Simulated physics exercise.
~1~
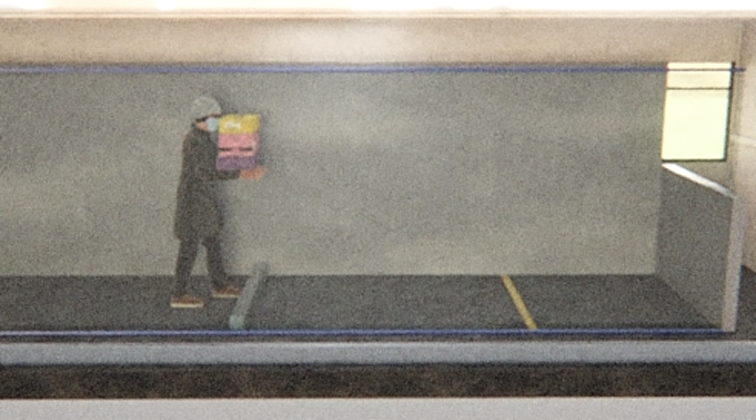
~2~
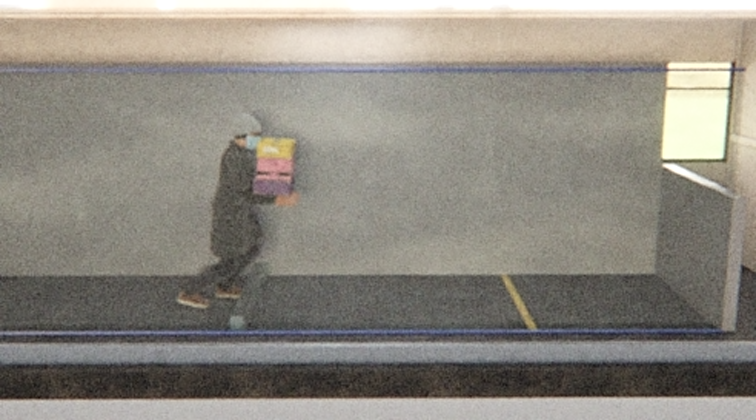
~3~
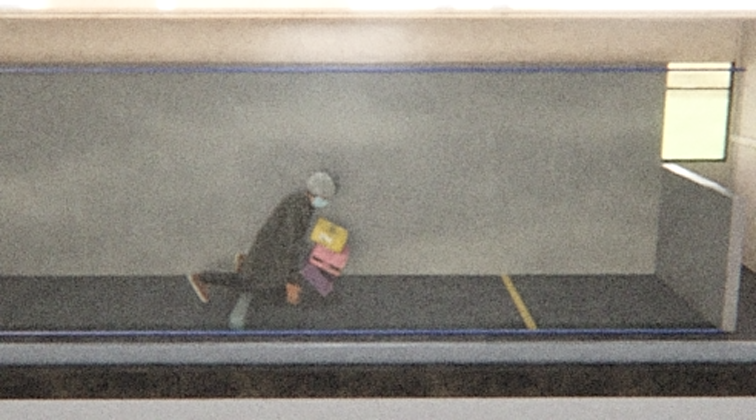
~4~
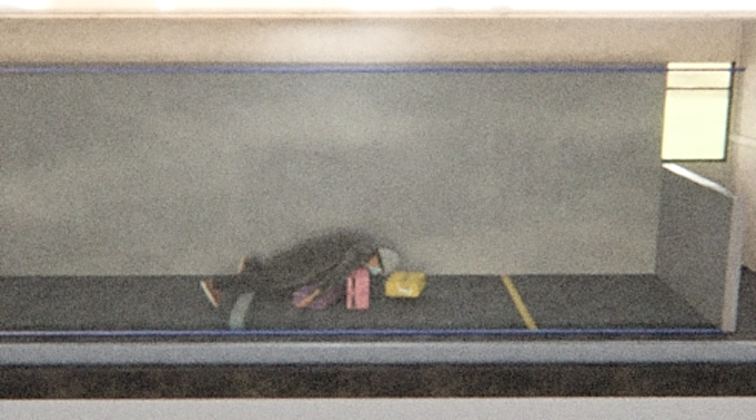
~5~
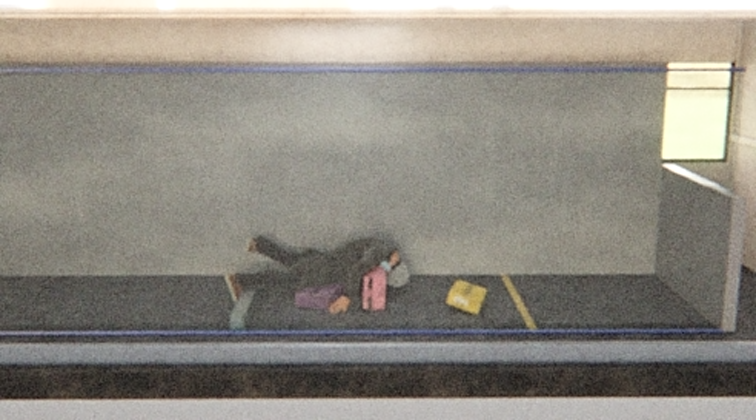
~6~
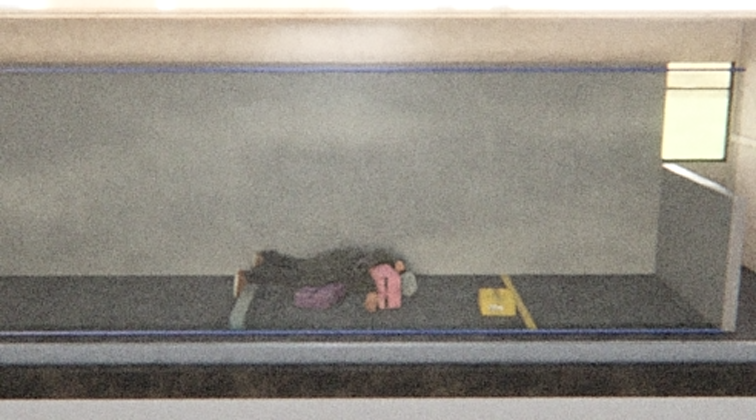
A traveller in a dark coat, grey cap and face mask walks right with a stack of yellow, pink and purple parcels held in both arms, seen from the side inside a grey-walled shuttle. A low rail lies at the feet, and a yellow line crosses the dark floor farther right. The traveller pitches forward over the rail, and the stack tips and drops. The body falls face down as the parcels scatter and the yellow one tumbles ahead. At the end the traveller lies flat, purple and pink parcels close by, the yellow one just short of the line.
